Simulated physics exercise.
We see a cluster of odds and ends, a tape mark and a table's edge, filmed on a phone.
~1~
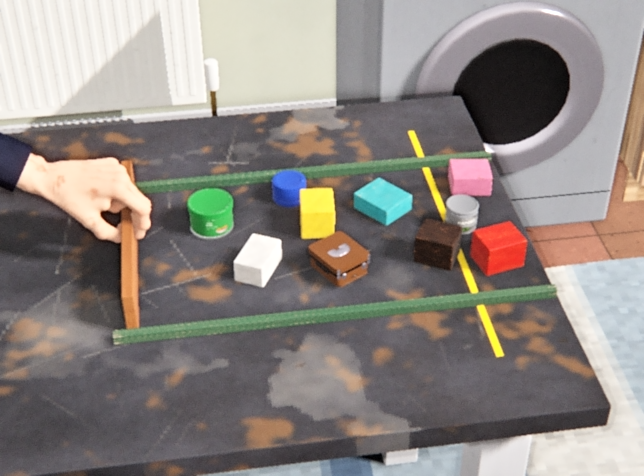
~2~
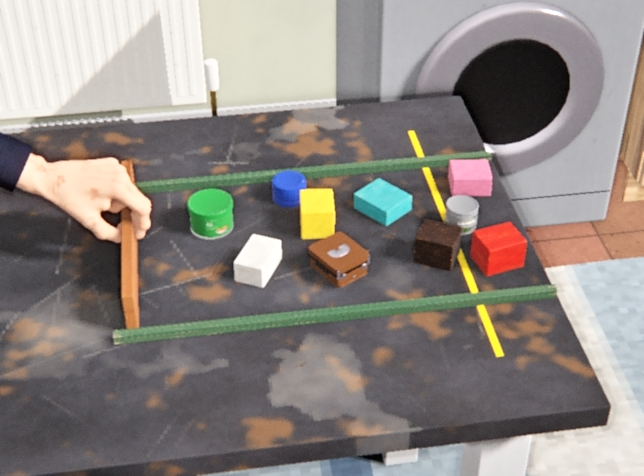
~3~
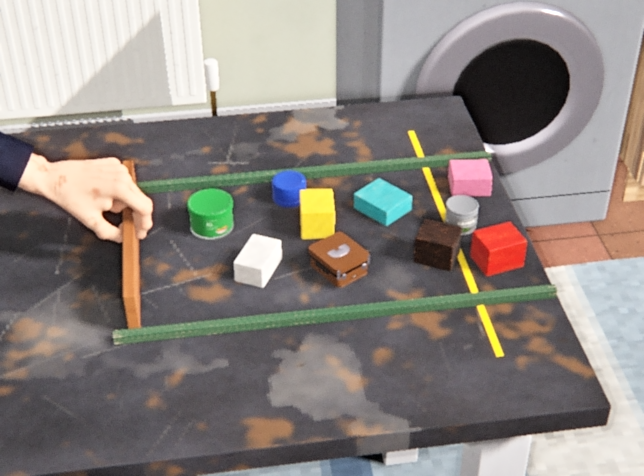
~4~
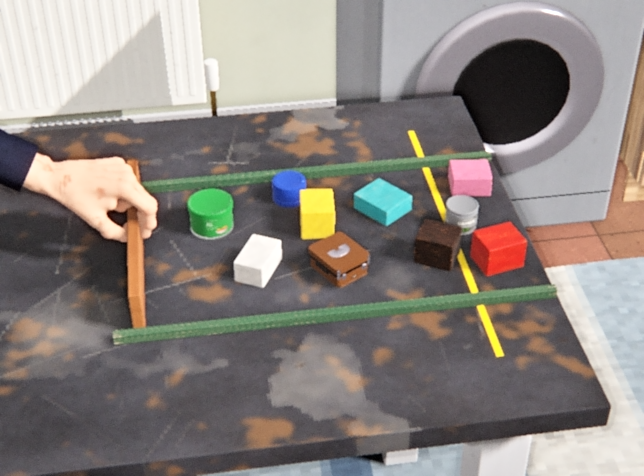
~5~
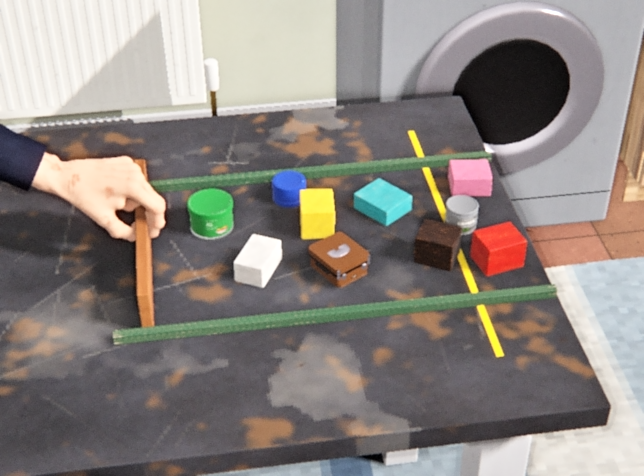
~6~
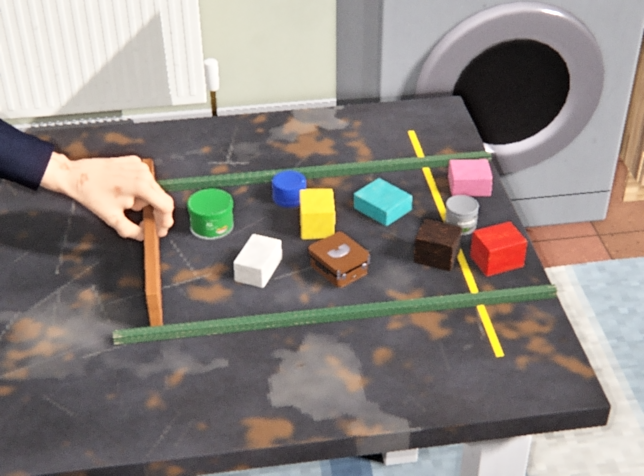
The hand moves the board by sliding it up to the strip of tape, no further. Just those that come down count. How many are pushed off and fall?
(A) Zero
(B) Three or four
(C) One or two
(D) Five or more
(B) Three or four.
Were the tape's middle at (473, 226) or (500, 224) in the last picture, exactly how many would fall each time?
In that order 5 and 7.
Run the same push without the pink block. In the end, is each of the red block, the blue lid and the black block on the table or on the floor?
Red block down; blue lid still up; black block down.
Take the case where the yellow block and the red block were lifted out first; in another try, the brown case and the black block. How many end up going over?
Tally of falls: 2 for the first try, 1 for the second.
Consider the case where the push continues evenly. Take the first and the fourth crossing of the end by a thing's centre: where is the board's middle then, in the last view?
At (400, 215) for the first, at (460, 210) for the fourth.
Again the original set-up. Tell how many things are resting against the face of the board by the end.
My count gives 3.
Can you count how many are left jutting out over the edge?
Number: 2.
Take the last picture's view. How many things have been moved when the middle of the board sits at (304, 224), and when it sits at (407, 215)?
Tally: 5; 10.
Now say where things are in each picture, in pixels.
Pink block (470, 177); red block (498, 248); grey tub (461, 215); board (129, 241); tape (450, 229), in the first picture.
Red block (498, 249); yellow block (317, 214), in the second picture.
Grey tub (461, 215); white block (258, 260), in the third picture.
Pink block (470, 178); green tin (211, 215), in the fourth picture.
Red block (498, 249); blue lid (289, 189), in the fifth picture.
Pink block (470, 178); red block (498, 249); grey tub (461, 215); board (151, 239); tape (450, 229), in the sixth picture.
Soon after, none off yet; pink block at rest near (470, 178); red block at rest near (498, 249); grey tub at rest near (461, 215).
At rest, the number that fall off is three or four; fallen, black block, red block and pink block.
